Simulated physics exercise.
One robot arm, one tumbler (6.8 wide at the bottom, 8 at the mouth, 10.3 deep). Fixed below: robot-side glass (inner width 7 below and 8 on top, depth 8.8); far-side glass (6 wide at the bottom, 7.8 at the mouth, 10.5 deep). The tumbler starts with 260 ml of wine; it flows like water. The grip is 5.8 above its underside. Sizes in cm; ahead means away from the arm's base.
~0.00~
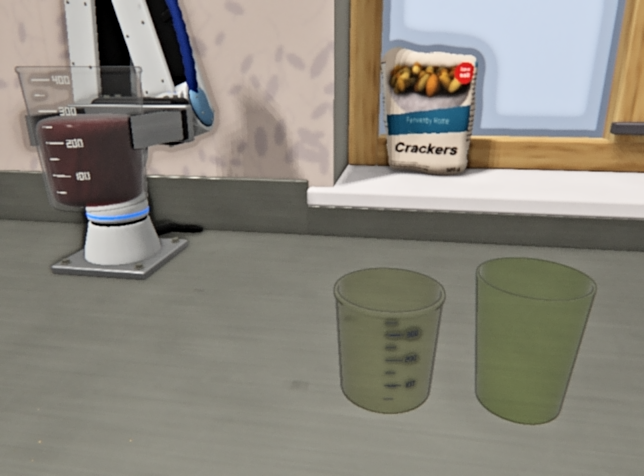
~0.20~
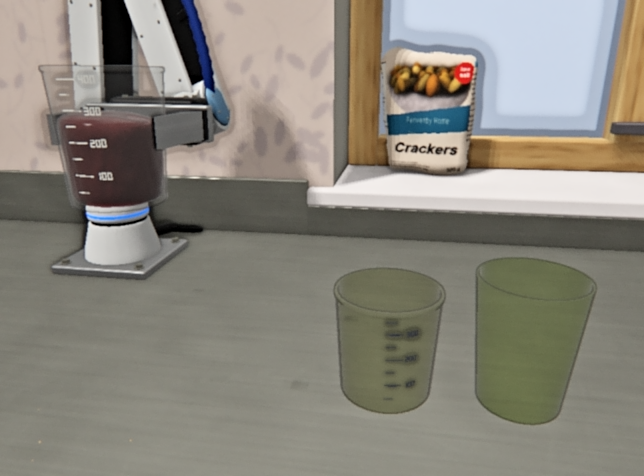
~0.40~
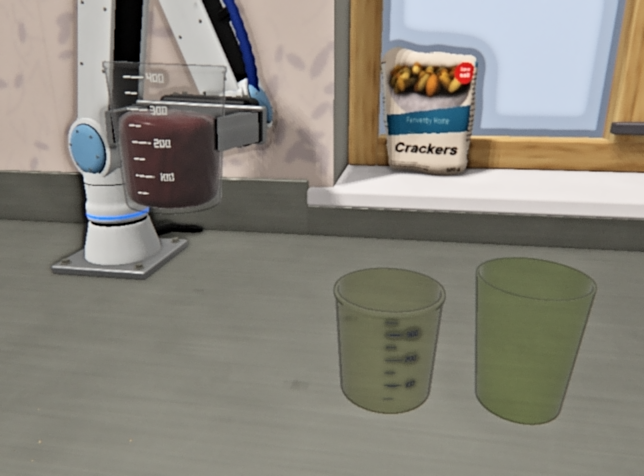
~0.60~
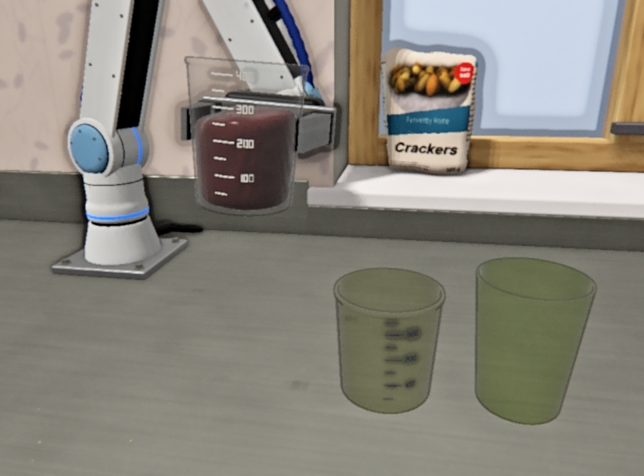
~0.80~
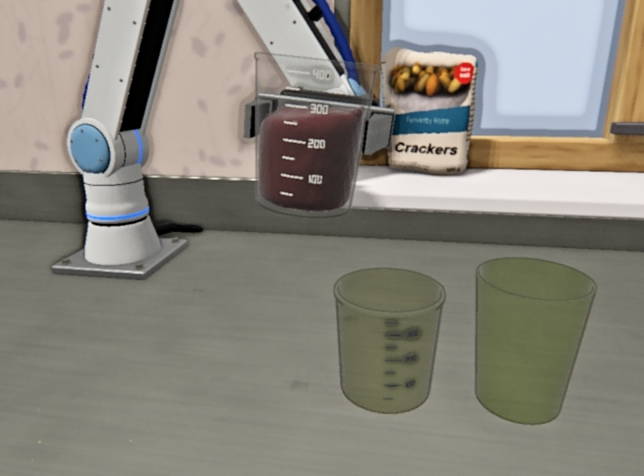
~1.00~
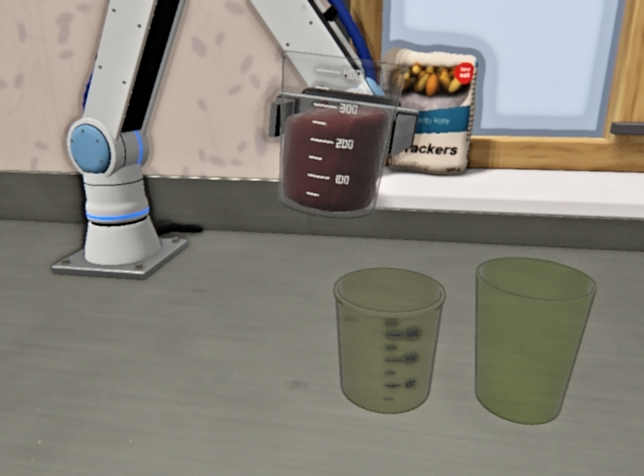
In this clip, a robot arm holding a clear measuring tumbler of dark red liquid carries it rightward across a grey counter, tilting it very slightly, while two empty greenish glasses and a crackers bag by the window stay still.
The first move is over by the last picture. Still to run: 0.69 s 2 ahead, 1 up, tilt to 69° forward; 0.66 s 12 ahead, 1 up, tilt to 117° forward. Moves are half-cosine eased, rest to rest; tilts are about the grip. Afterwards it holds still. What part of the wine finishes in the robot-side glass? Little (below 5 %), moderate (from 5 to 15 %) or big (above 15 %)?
A little share, below 5 %, ends in the robot-side glass.
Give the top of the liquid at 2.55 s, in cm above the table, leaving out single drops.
Up to some 3 cm.
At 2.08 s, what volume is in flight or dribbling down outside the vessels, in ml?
Some 30 ml.
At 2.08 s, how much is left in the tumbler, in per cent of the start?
Some 55 per cent.
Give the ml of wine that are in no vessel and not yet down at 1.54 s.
Some 0 ml.
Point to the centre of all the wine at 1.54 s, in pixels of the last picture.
Near (350, 135).
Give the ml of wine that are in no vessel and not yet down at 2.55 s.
About 0 ml.
After 1.54 s, tilted 62° forward, liquid up to 24 above the table; 265 ml in the tumbler.
After 2.08 s, tilted 100° forward, liquid up to 115 above the table; 150 ml in the tumbler, 85 ml in the far-side glass, 30 ml in the air or running down outside.
After 2.55 s, tilted 117° forward, liquid up to 136 above the table; 190 ml on the table or floor, 75 ml in the far-side glass.
After 3.35 s, tilted 117° forward, liquid up to 3 above the table; 190 ml on the table or floor, 75 ml in the far-side glass.
At rest, 190 ml on the table or floor, 75 ml in the far-side glass. That is 0 % in the robot-side glass.
